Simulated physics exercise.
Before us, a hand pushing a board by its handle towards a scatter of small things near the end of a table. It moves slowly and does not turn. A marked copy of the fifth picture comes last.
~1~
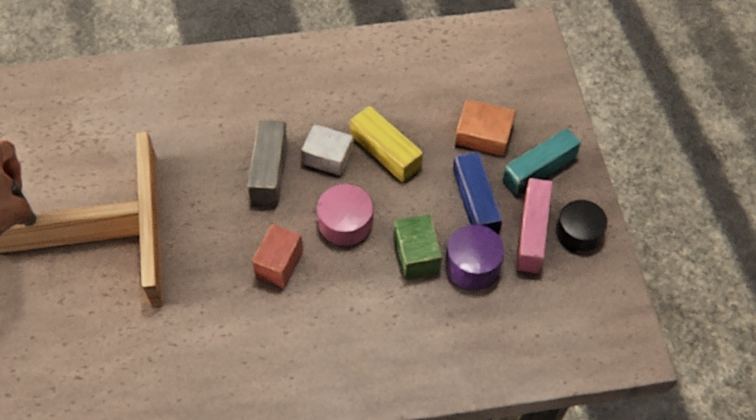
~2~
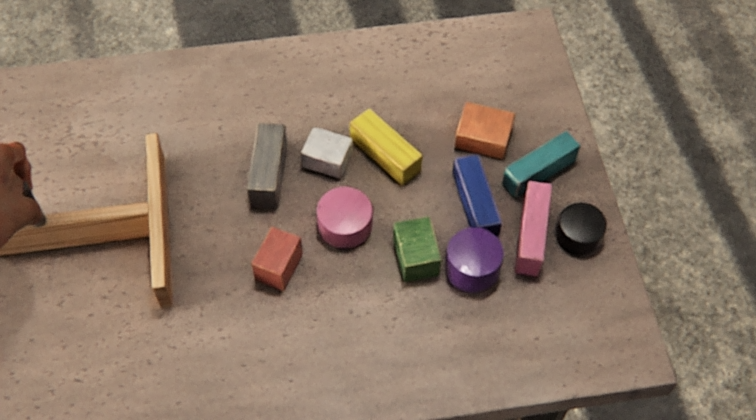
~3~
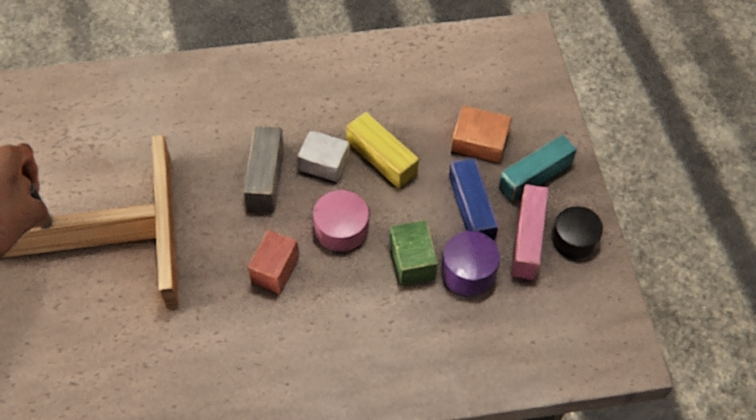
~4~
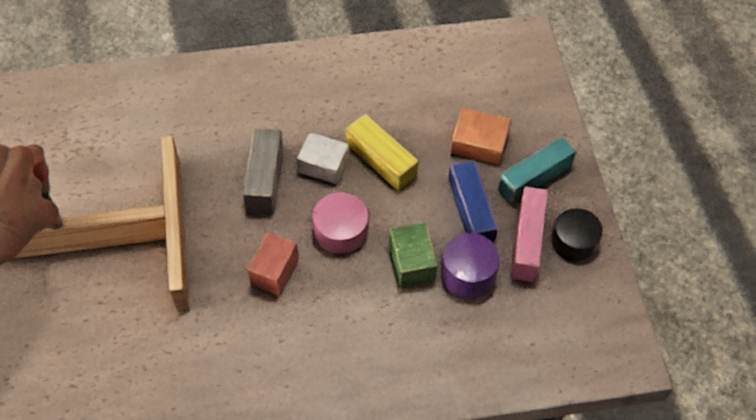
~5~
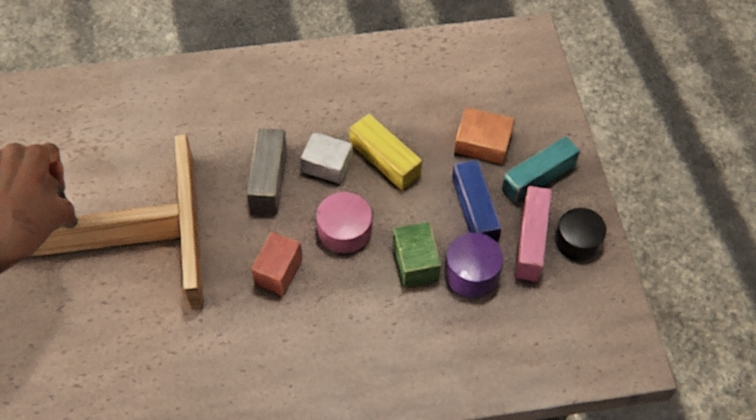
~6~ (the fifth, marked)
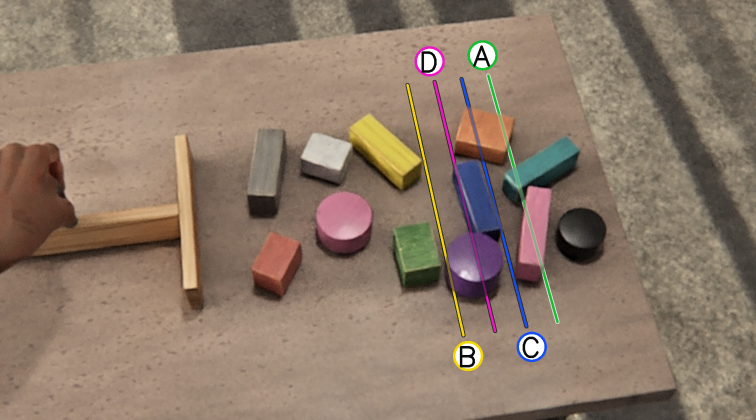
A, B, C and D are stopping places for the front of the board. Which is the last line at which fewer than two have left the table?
D is the last line within the limit.
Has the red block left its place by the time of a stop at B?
By then, yes.
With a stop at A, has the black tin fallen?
Yes.
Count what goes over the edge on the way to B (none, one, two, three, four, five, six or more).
In all, none.
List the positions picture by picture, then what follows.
Pink tin (345, 215); green block (417, 246); black tin (581, 226), in the first frame.
Board (155, 207); blue stick (476, 197), in the second frame.
Board (162, 208); red block (274, 262), in the third frame.
Board (172, 209); pink bar (529, 234), in the fourth frame.
Board (185, 208); turquoise bar (541, 169); grey bar (268, 170); yellow stick (385, 152), in the fifth frame.
On the marked copy, A at (520, 189); B at (433, 200); C at (491, 193); D at (462, 197).
With D. Early on, board (287, 195); white block (343, 154); yellow stick (390, 150).
Further on, board (387, 182); turquoise bar (545, 169); pink bar (542, 234).
At the end, board (460, 173); black tin over the edge; turquoise bar (598, 163); one fallen.
As for the rest, A drops five; B is within the limit but short; C drops four.
